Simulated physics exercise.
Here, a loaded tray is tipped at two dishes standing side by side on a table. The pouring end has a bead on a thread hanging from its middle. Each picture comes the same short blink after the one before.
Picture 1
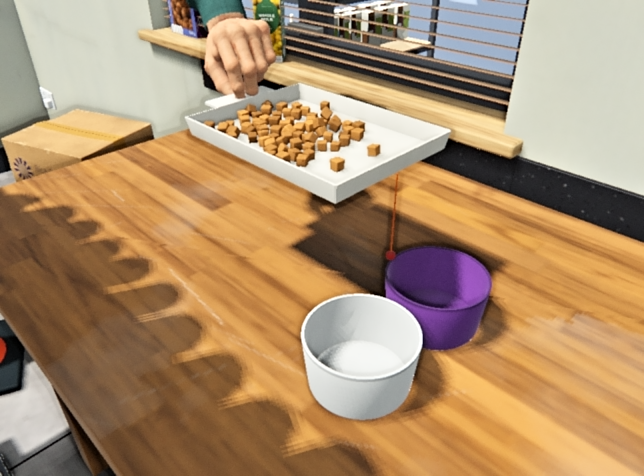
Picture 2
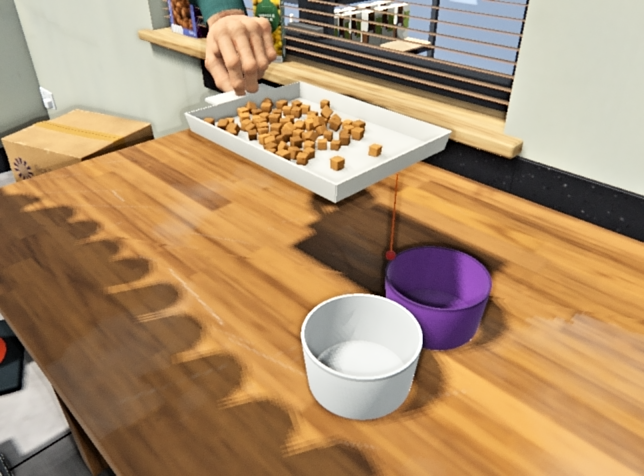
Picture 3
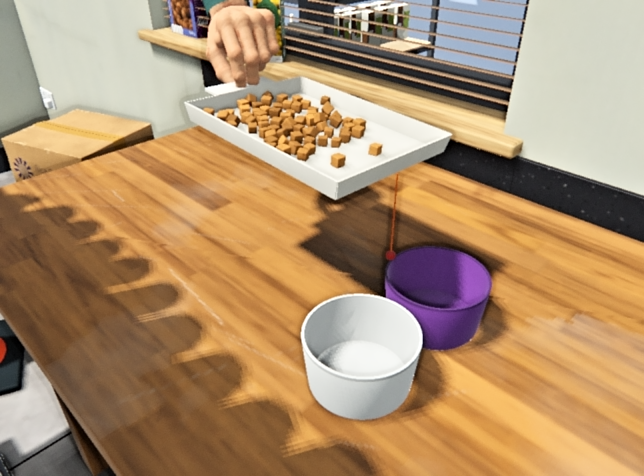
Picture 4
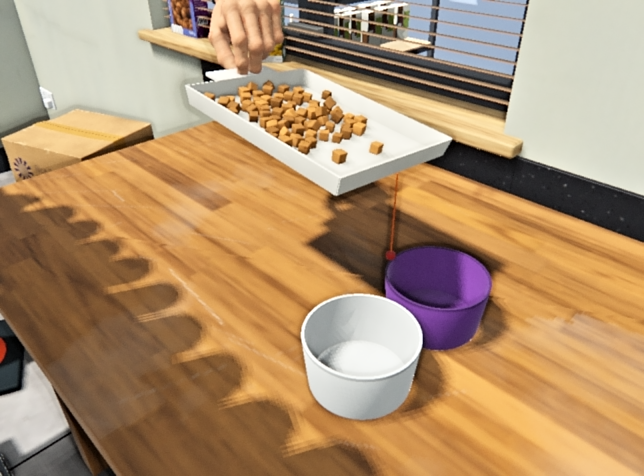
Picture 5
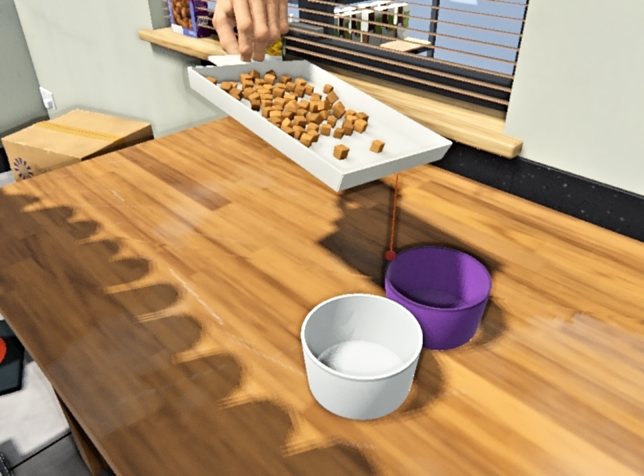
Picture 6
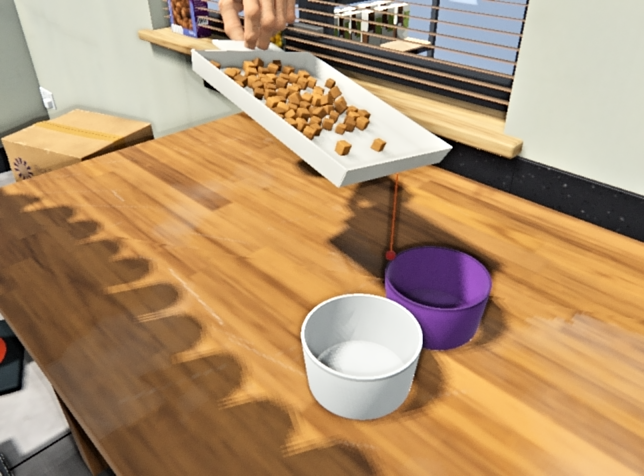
In the video, a hand at the far end of a white tray of brown cubes moves as that end rises, slanting the tray toward its right corner above a white dish and a purple dish on a wooden table.
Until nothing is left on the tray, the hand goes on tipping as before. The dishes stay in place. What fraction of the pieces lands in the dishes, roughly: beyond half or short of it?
The dishes will keep a minor share of it.
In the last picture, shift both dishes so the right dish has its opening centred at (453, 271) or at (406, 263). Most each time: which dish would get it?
Well, first the one further right, then the one further right.
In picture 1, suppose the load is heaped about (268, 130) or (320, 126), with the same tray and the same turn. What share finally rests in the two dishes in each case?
Shares in turn: 20 % and 40 %.
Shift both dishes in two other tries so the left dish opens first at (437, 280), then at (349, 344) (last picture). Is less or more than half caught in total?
The dishes end up with the lesser share in the first try and the lesser share in the second.
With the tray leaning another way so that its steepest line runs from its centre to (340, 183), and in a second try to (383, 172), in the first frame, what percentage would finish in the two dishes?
Well, 60 percent for one and then 80 percent for the other.
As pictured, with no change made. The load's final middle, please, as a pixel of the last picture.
The centre ends up roughly at (449, 288).
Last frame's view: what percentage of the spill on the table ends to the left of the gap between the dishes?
About 10 percent of the spill.
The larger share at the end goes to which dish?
More ends in the right dish.
Shortly afterwards, tray tipped steeply; all but a few on the tray; only a few in the air.
Next, tray tipped right over; the bulk on the tray; only a few in the right dish; a little outside both; only a few in the air.
Some moments later, tray tipped past a quarter turn; near a third in the right dish; near two thirds outside both.
In the end, tray tipped past a quarter turn; none at all in the left dish; near a third in the right dish; near two thirds outside both.
